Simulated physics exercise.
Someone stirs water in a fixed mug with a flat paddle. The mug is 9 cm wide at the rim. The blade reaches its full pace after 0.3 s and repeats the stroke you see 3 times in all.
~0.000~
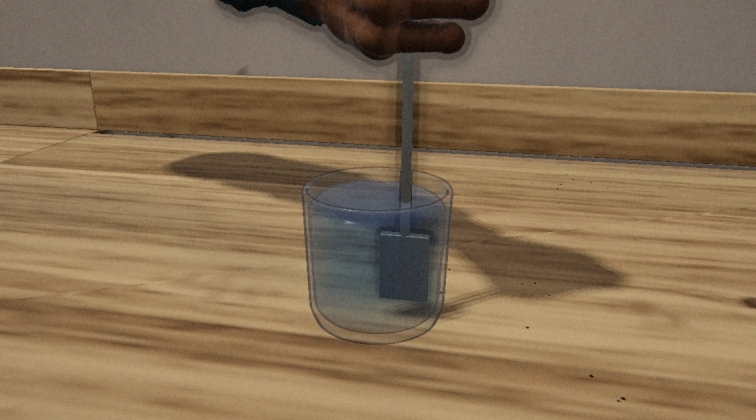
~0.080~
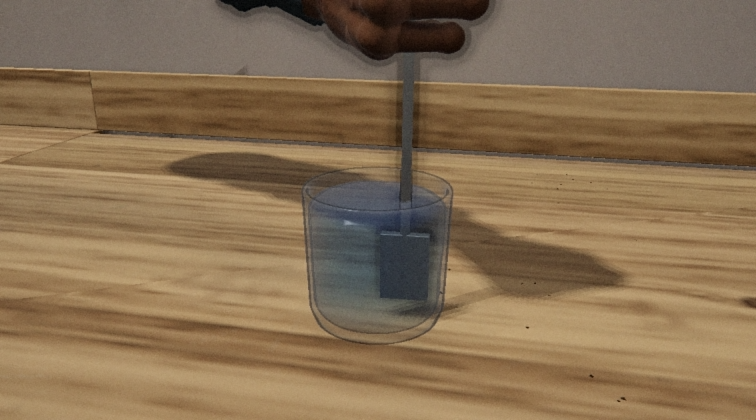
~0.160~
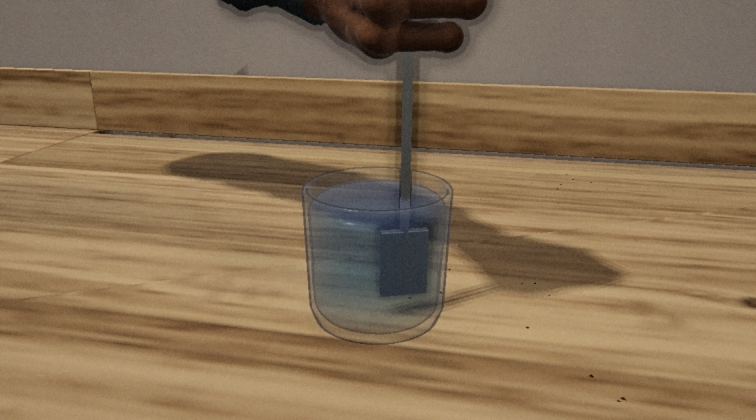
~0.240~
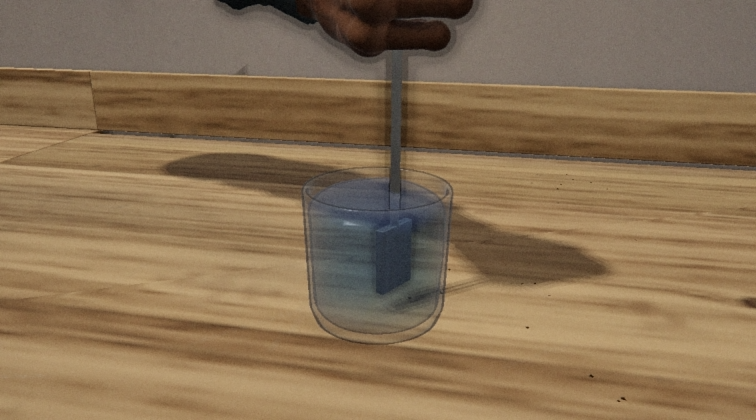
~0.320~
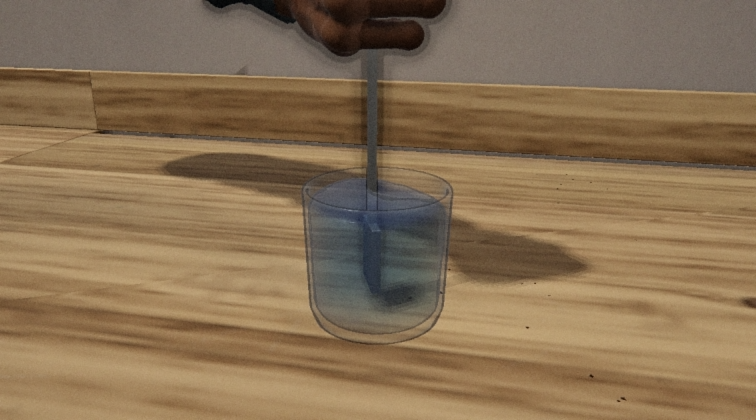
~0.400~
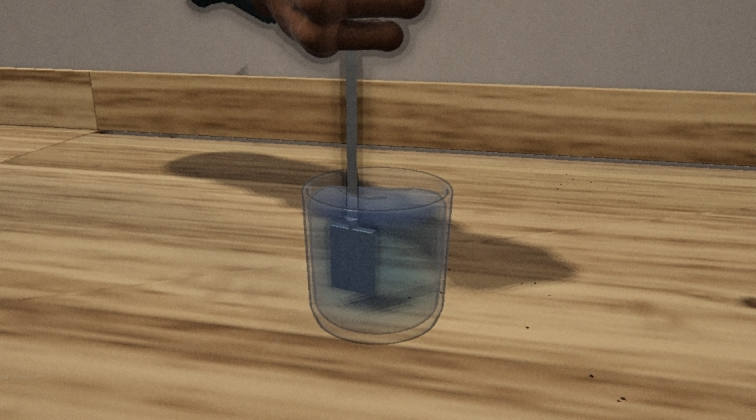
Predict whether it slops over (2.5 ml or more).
This mug stays dry outside.
Then, 0.79 s in, 0 ml is over the rim.
Then, 1.18 s in, 0 ml is over the rim.
Then, 1.58 s in, 0 ml is over the rim.
Then, 1.97 s in, 0 ml is over the rim.
Finally, 0 ml is over the rim.
